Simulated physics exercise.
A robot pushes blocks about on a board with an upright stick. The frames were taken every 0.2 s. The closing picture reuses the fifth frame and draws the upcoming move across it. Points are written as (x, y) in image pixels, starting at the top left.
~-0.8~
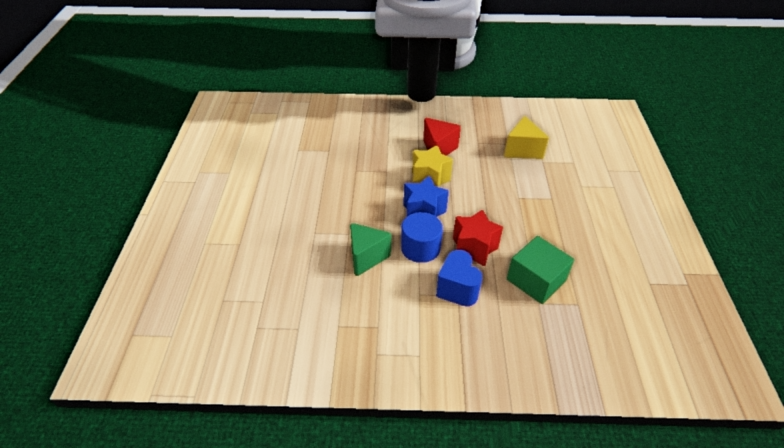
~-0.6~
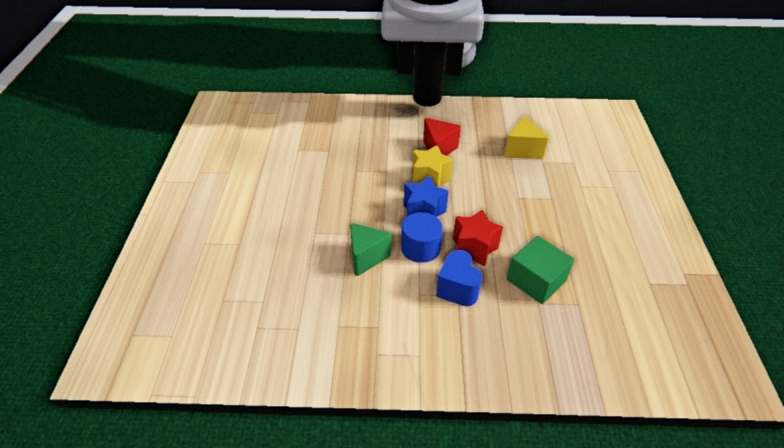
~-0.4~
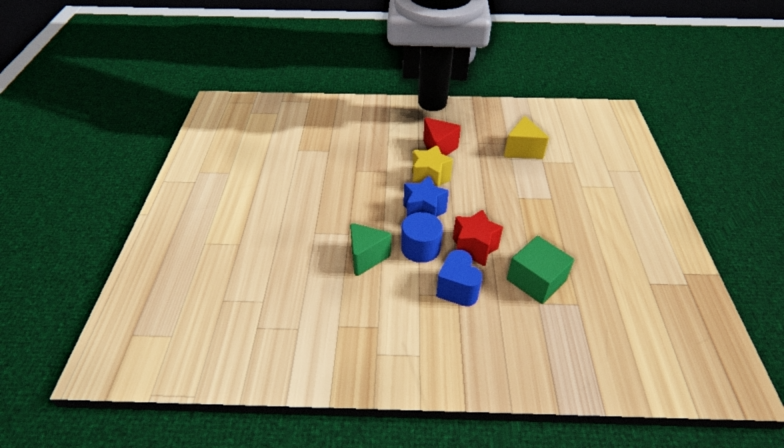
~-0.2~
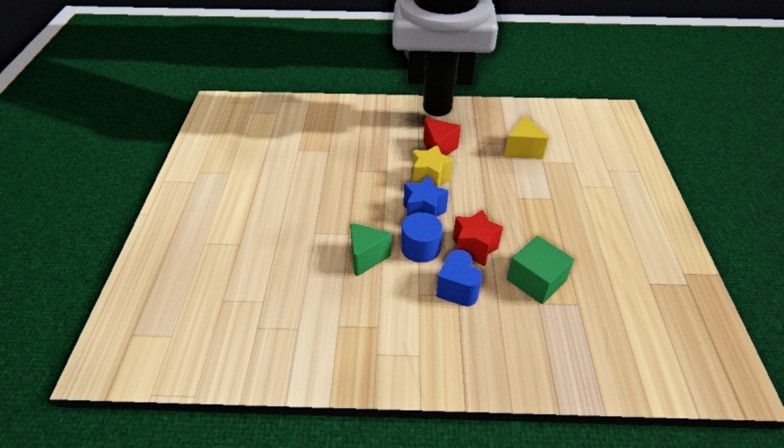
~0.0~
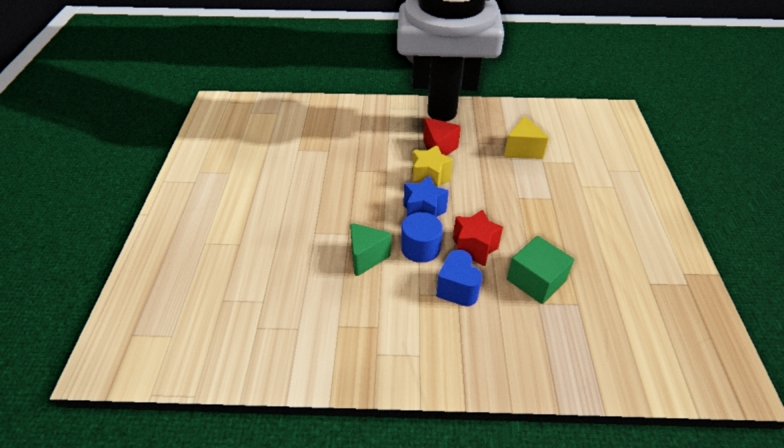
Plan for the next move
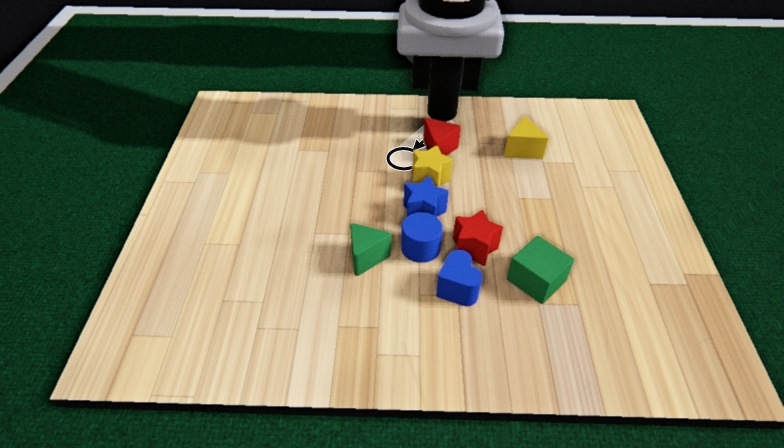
The video shows a robot's upright black stick moving slightly right and toward the viewer at the far edge of a wooden board, nearing a red triangle, while the red, yellow, blue and green blocks all stay still.
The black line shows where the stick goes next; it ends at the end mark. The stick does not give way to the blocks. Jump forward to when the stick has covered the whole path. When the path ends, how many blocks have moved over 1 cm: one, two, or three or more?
Put simply, one block is moved more than 1 cm.
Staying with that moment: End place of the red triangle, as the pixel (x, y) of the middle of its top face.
The middle of the upper face of the red triangle will lie at about (437, 141) in the picture.
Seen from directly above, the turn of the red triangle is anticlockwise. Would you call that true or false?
True
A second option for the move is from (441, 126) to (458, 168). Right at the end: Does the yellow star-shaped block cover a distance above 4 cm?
Going by the path, no.
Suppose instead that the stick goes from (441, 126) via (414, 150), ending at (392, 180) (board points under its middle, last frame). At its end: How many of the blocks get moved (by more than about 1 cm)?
Of all the blocks, just one travels more than a centimetre.
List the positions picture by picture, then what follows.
The first frame shows tip of the stick at (421, 95), middles of tops, blue star-shaped block at (425, 191), yellow star-shaped block at (431, 158), red triangle at (440, 128).
The second frame shows stick at (427, 100), nothing pushed.
The third frame shows stick at (433, 104), nothing pushed.
The fourth frame shows stick at (437, 109), nothing pushed.
The fifth frame shows stick at (442, 114), blue star-shaped block at (425, 191), yellow star-shaped block at (431, 158), red triangle at (440, 128).
The line goes from (441, 126) directly to (404, 158).
The first path, step by step. Halfway along, stick at (423, 130); red triangle at (438, 136), turned 45° anticlockwise.
At the end, stick at (404, 147); blue star-shaped block unmoved; yellow star-shaped block at (432, 161); red triangle at (437, 141), turned 75° anticlockwise.
